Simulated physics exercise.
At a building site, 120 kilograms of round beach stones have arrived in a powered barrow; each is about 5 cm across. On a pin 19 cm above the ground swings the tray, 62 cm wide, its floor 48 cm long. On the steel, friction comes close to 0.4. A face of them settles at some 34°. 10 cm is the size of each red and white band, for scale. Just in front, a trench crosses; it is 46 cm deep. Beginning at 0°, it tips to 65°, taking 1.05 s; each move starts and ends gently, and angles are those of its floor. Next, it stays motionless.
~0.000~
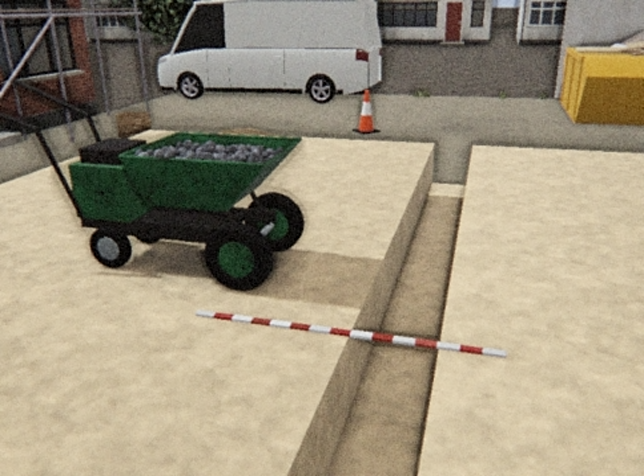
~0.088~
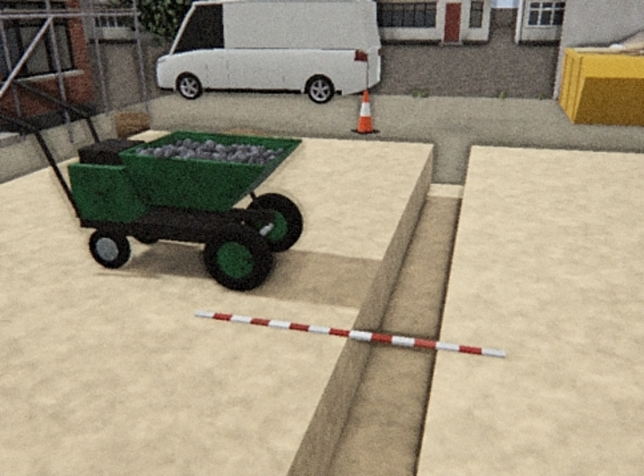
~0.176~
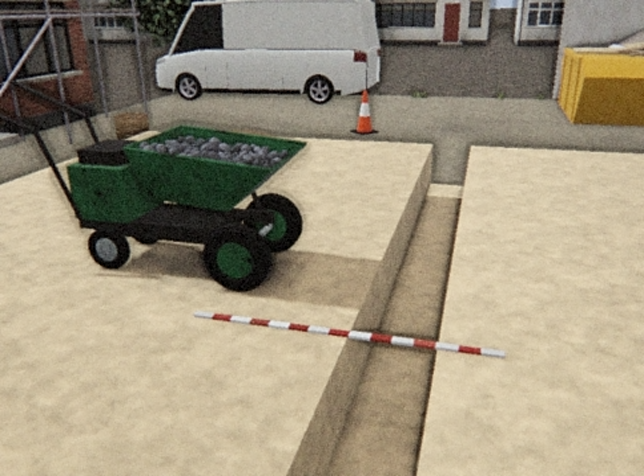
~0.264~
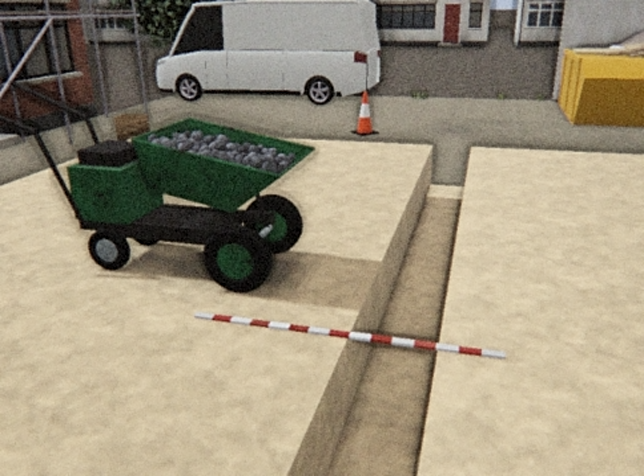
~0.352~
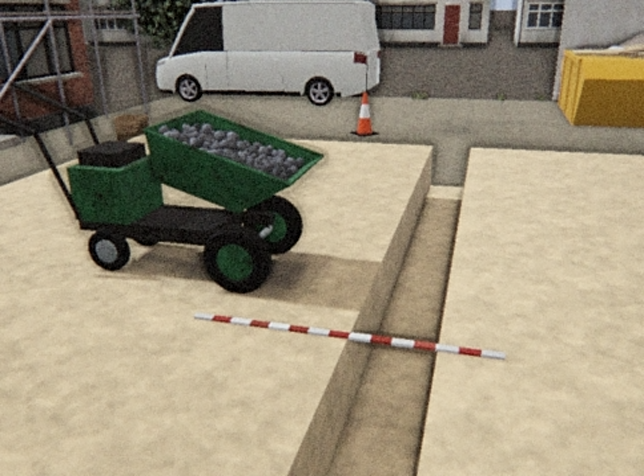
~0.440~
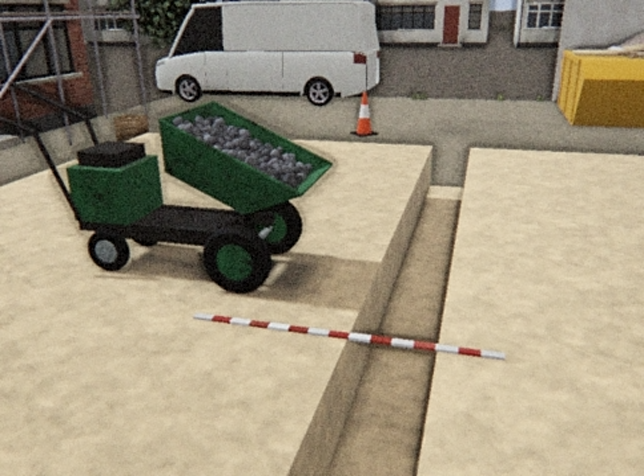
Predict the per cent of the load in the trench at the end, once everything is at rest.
Near 99 per cent.
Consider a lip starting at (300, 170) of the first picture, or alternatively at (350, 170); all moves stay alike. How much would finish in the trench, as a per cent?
It'd be around 85 per cent and after that around 25 per cent.
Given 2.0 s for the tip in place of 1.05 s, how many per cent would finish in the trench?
I'd put it at roughly 95 per cent.
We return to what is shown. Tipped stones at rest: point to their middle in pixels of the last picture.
(409, 348).
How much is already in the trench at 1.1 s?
At that moment: Approx. 35 %.
After 0.8 s the floor is at 55°; 100 % in the tray; the foremost stones are at (344, 220).
After 1.1 s the floor is at 65°; 58 % in the tray, 6 % short of the trench, 36 % in the trench; the foremost stones are at (426, 342).
After 1.5 s the floor is at 65°; 20 % in the tray, 5 % short of the trench, 76 % in the trench; the foremost stones are at (439, 349).
After 3.5 s the floor is at 65°; 0 % in the tray, 1 % short of the trench, 99 % in the trench; the foremost stones are at (438, 354).
